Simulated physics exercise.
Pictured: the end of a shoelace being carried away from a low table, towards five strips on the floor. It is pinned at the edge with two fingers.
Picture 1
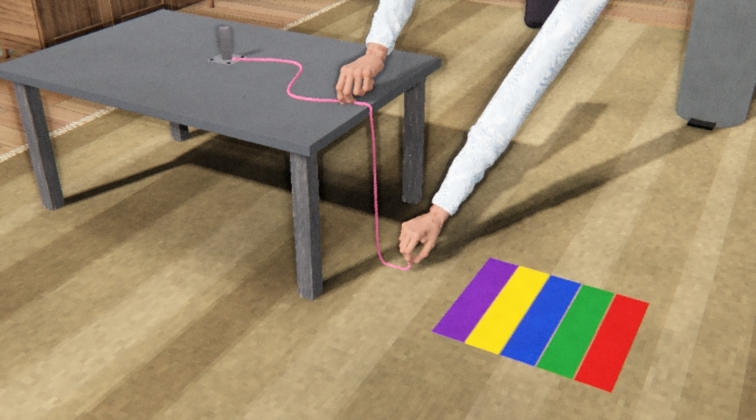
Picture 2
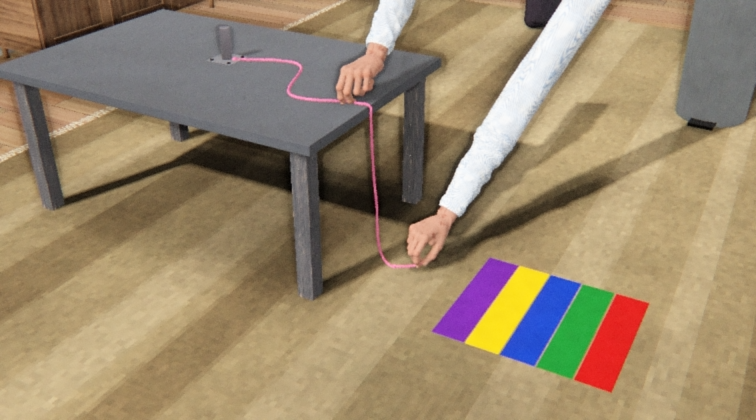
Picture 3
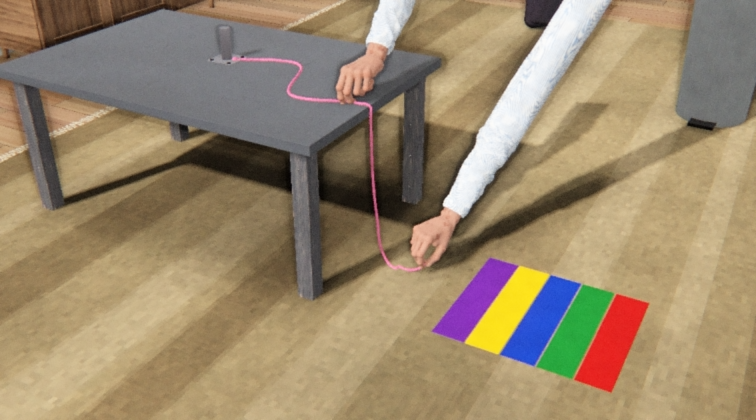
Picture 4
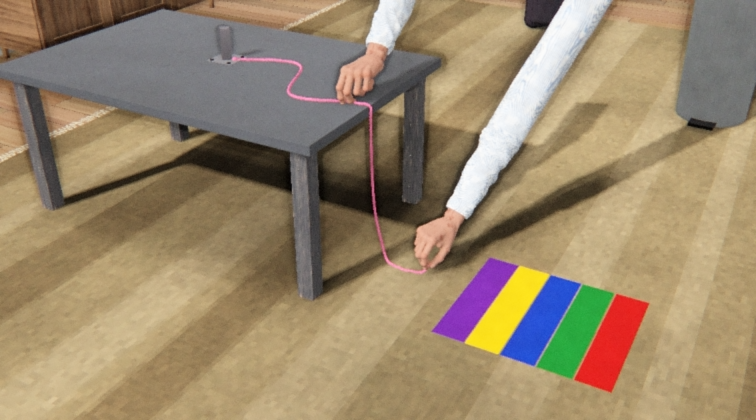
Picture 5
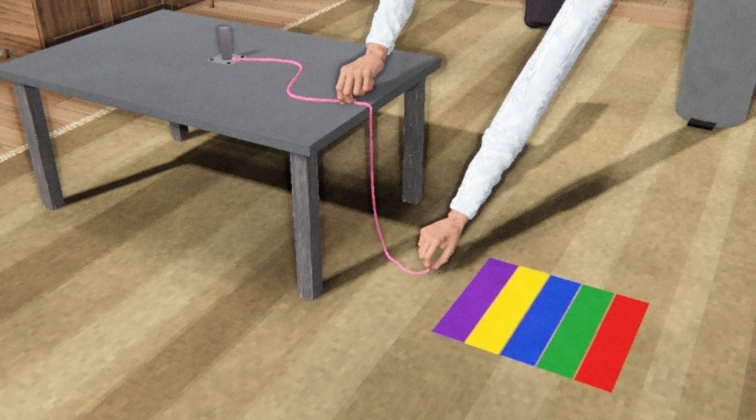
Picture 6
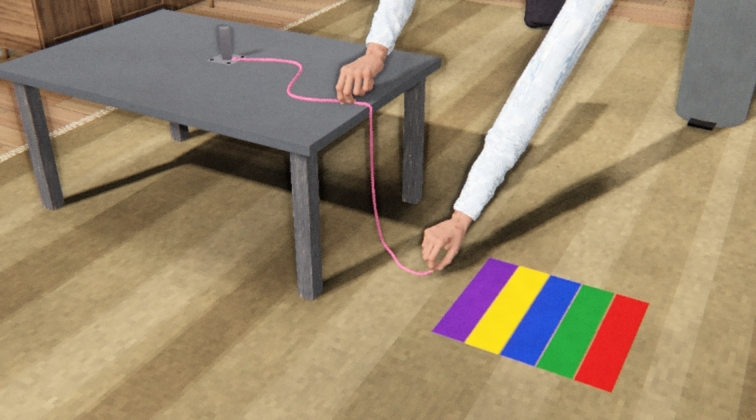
A pink shoelace winds across a low dark grey table and hangs over its edge, seen from above at an angle in a room with a striped tan floor. One hand pins it at the edge while another holds its end low, left of purple, yellow, blue, green and red strips. The lower hand draws the end slightly rightward, and the view stays still.
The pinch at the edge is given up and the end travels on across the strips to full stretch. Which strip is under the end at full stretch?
The green strip.
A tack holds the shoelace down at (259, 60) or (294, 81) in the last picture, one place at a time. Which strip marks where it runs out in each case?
For the first it's green, and for the second it's blue.
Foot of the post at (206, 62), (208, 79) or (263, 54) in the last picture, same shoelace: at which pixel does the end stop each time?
(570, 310), (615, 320) and (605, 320), in that order.
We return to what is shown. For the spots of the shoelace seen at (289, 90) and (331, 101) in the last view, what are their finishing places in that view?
They finish at (340, 92) and (384, 116) respectively.
Early on, end near (523, 294); over yellow.
Midway, end near (562, 306); over blue.
At the end of the slack, end near (586, 313); over green. The end stops over the green strip.
